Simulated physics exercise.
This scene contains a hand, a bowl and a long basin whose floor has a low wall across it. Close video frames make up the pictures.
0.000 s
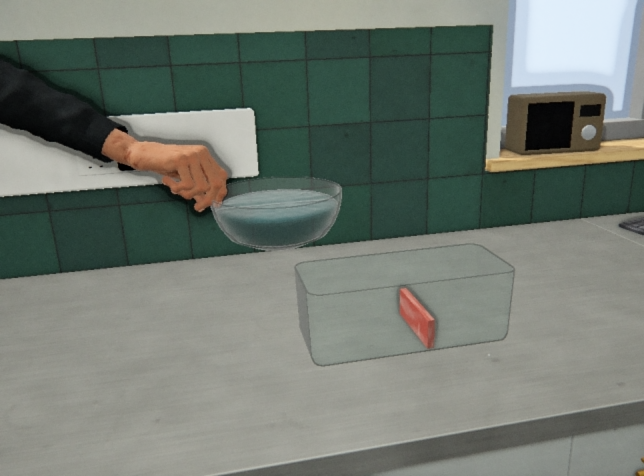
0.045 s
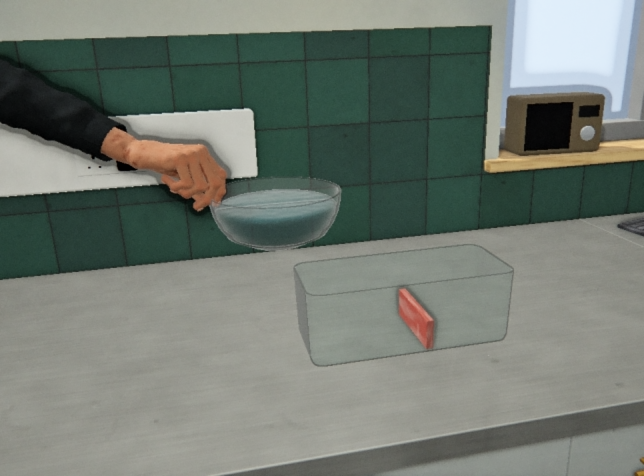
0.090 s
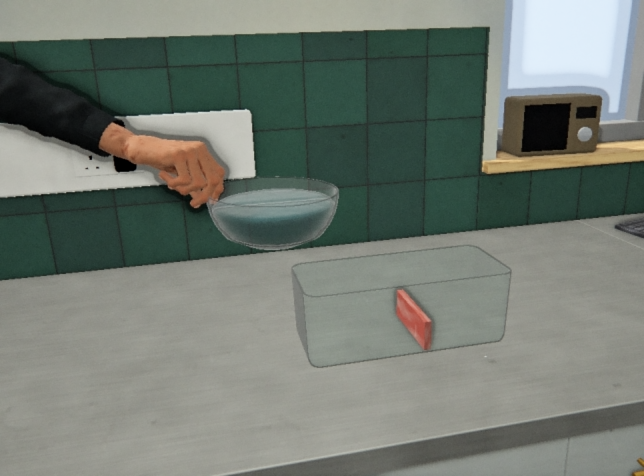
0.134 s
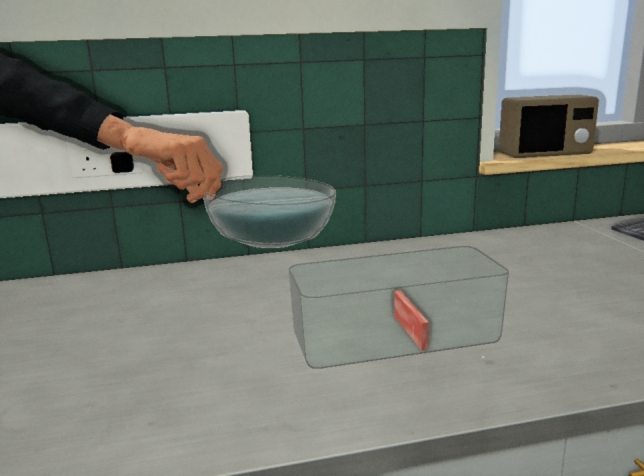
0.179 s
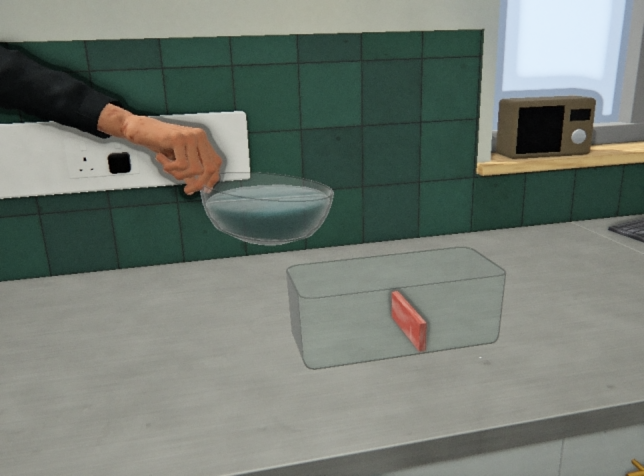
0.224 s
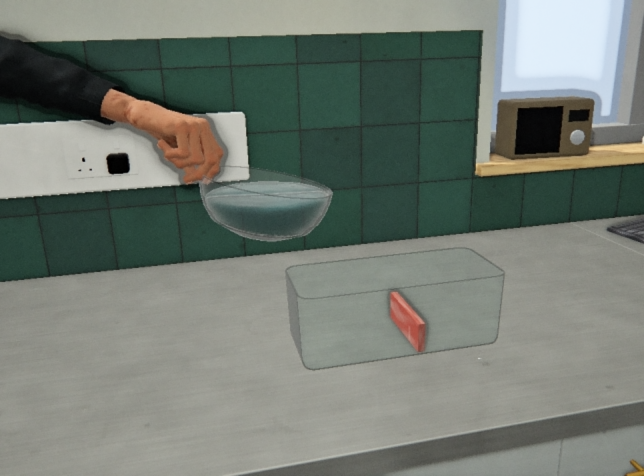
A hand slowly tilts a glass bowl of water above a clear basin with a red wall.
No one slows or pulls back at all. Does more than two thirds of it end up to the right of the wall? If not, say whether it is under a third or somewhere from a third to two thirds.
The share right of the wall falls in the middle range, one third to two thirds.
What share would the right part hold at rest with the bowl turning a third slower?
I'd say close to 50 %.
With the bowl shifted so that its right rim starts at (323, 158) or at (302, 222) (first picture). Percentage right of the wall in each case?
40 % and 10 %.
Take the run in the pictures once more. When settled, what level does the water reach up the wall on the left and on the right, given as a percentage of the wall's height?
Close to 40 for the left and 60 for the right.
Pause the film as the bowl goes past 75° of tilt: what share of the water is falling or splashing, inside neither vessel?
Around 50 %.
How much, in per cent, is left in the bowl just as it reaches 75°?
40 %.
Then, 0.62 s in, the tilt is 75° and 41 per cent is still to pour, 9 is left of the wall and 0 right of it.
Then, 0.92 s in, the tilt is 113° and 0 per cent is still to pour, 23 is left of the wall and 59 right of it.
Then, 1.23 s in, the tilt is 118° and 0 per cent is still to pour, 41 is left of the wall and 50 right of it.
Then, 1.56 s in, the tilt is 118° and 0 per cent is still to pour, 44 is left of the wall and 47 right of it.
Finally, 45 per cent lies left of the wall, 46 right of it and 10 outside.
